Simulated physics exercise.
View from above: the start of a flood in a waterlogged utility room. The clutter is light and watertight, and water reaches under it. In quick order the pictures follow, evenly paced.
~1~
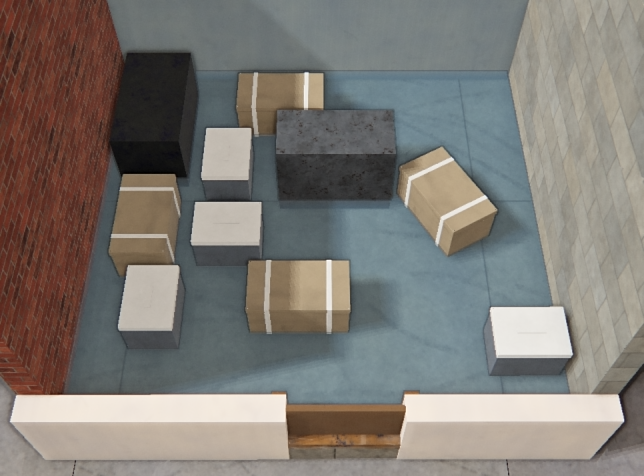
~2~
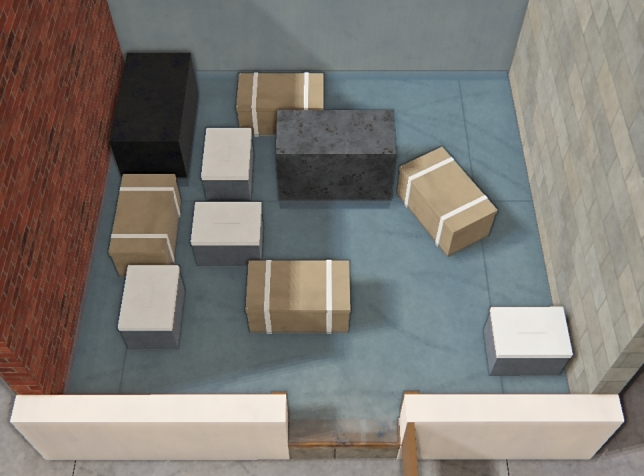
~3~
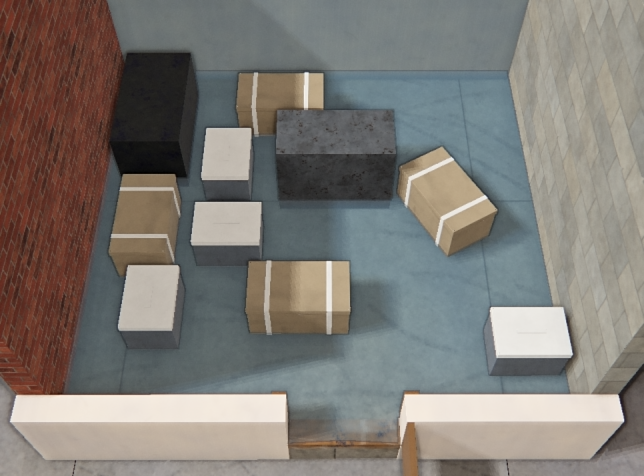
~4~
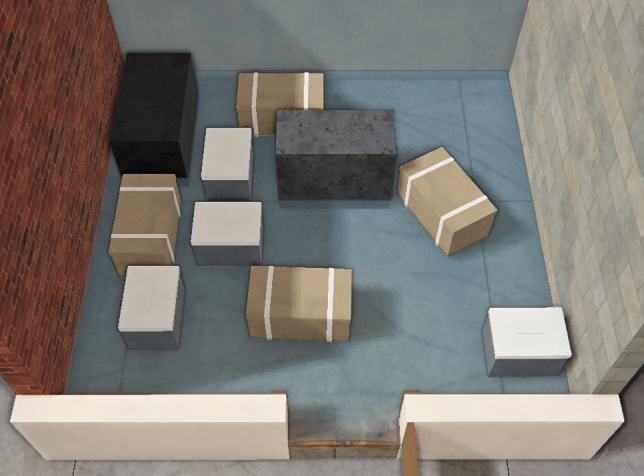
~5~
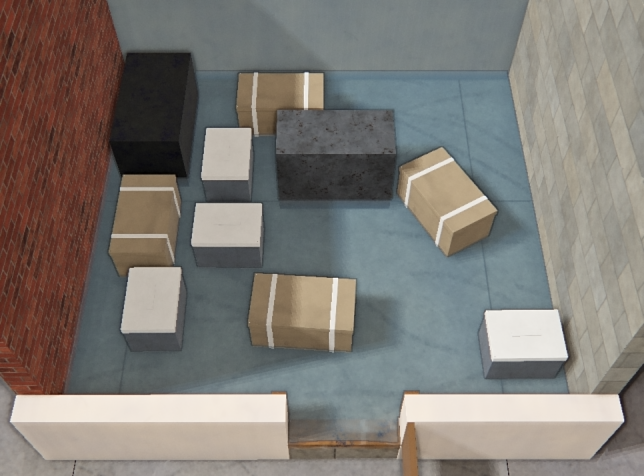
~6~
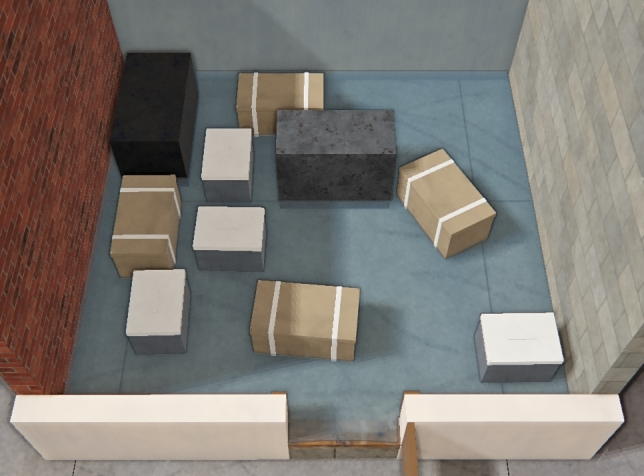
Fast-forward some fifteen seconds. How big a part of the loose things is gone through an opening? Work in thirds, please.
The result is a middle share, a third to two thirds.
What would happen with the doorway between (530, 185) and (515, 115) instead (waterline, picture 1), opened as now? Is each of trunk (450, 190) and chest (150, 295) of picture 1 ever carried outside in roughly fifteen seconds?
In the order given, the first is lost and the second never lost.
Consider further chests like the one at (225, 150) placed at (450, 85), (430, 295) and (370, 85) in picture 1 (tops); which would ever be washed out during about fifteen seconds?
First doesn't escape, second escapes, third doesn't escape.
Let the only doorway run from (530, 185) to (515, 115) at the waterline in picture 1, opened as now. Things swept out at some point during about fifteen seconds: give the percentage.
I'd guess around 20 percent.
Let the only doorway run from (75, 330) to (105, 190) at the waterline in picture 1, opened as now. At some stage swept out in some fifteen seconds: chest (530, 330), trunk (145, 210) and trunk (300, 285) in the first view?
One after the other: Inside, carried outside, carried outside.
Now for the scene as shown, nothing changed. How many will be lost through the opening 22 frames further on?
The number I arrive at is 1.
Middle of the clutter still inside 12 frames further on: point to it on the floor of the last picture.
That averages to about (288, 282) on the floor.
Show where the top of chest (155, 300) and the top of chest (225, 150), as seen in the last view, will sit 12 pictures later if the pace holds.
Estimate: First at (198, 338), second at (229, 209), approximately.
A moment on, 0 of 8 are out; 8 afloat.
Next, 1 of 8 are out; 7 afloat.
Later, 1 of 8 are out; 7 afloat.
In the end, 3 of 8 are out; 5 afloat.
